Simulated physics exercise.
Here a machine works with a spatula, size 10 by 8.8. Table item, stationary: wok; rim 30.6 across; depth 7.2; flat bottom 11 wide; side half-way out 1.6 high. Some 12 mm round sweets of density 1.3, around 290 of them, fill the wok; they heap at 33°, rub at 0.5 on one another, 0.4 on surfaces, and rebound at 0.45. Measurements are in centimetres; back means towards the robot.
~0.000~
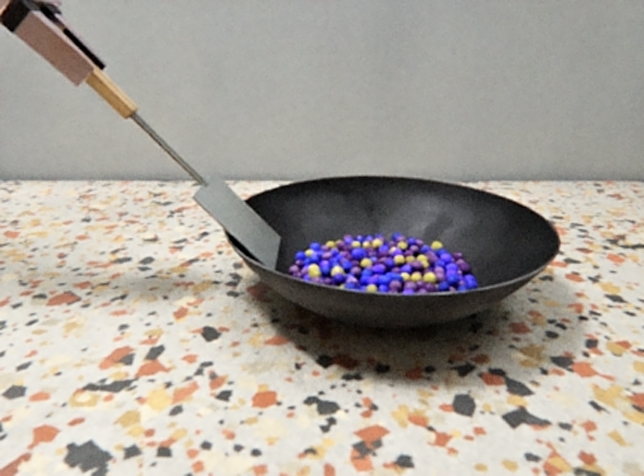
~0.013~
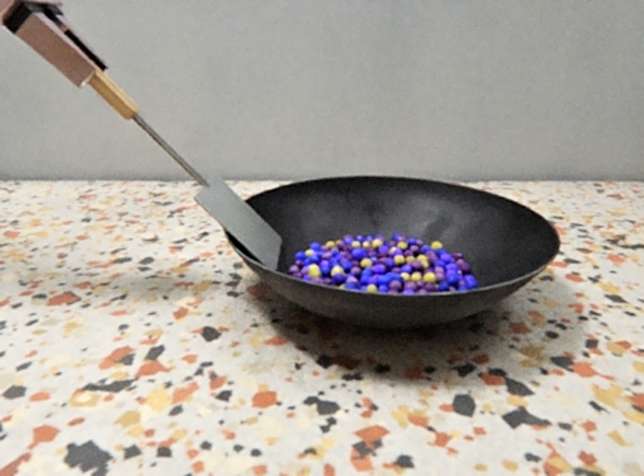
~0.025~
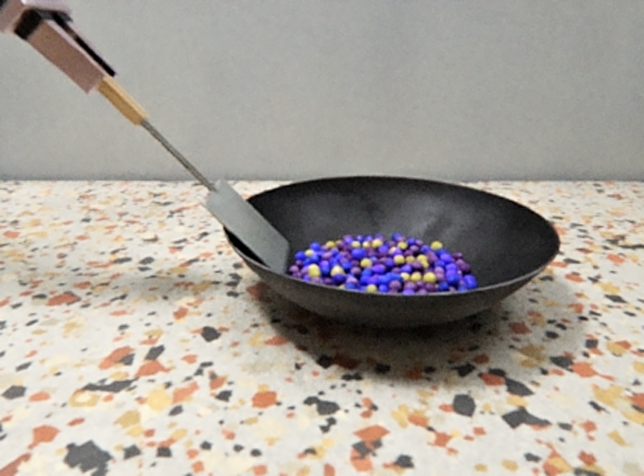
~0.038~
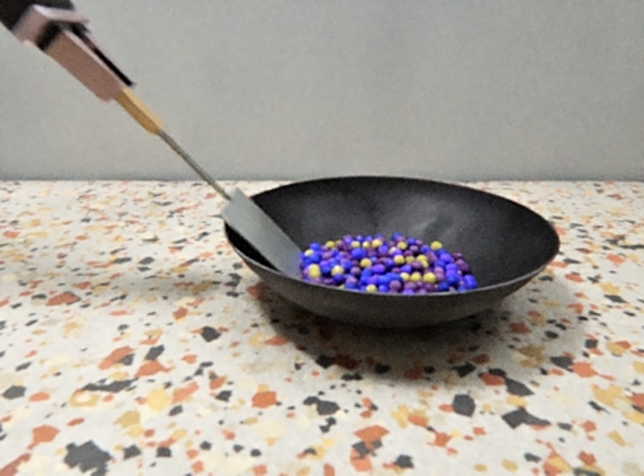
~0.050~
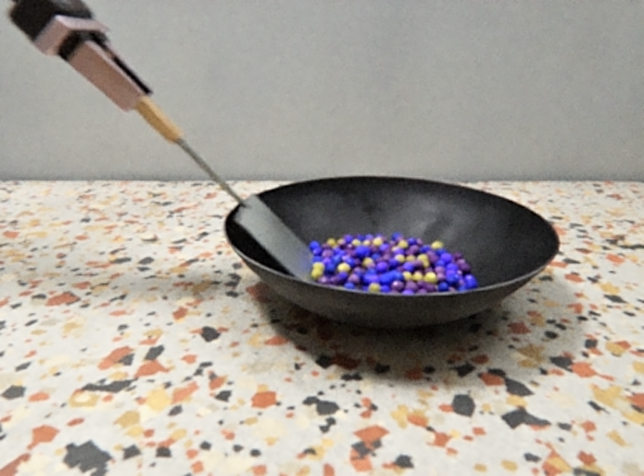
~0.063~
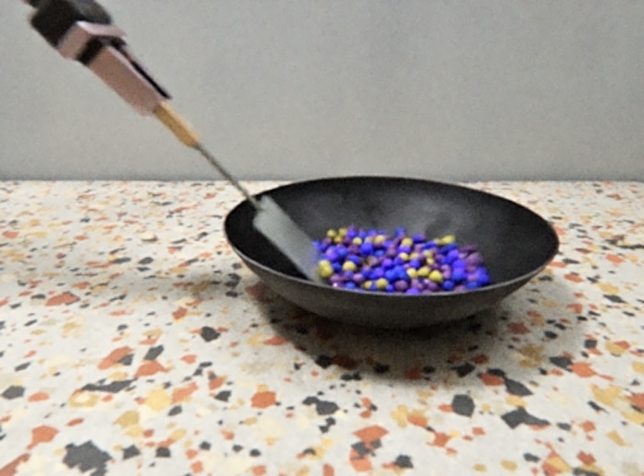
In a dark wok, a machine's spatula slides right and nudges the colourful beads.
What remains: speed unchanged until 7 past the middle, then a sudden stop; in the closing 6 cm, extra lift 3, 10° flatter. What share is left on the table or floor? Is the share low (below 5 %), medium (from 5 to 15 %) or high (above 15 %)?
The share is medium, from 5 to 15 %.
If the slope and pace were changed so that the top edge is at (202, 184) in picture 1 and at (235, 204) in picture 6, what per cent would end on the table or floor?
Around 0 per cent finishes there.
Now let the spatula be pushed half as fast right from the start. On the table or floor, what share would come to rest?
About 0 %.
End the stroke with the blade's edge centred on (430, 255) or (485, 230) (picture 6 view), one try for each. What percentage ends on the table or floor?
Respectively some 5 and 30 percent end on the table or floor.
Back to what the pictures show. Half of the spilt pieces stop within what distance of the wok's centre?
26 cm or so.
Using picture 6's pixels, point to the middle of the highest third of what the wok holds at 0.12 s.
(447, 242).
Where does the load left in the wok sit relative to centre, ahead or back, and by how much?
Roughly 5.0 centimetres ahead.
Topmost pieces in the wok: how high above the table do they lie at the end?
About 5.5 cm above the table.
After 0.09 s, sloping 48°, highest piece 5 above the table; 286 in the wok.
After 0.12 s, sloping 45°, highest piece 8 above the table; 286 in the wok.
After 0.34 s, sloping 38°, highest piece 9 above the table; 264 in the wok, 12 on the table or floor, 10 on the blade or in flight.
After 1.39 s, sloping 38°, highest piece 5 above the table; 262 in the wok, 24 on the table or floor.
At rest, 262 in the wok, 24 on the table or floor. That is 8 % on the table or floor.
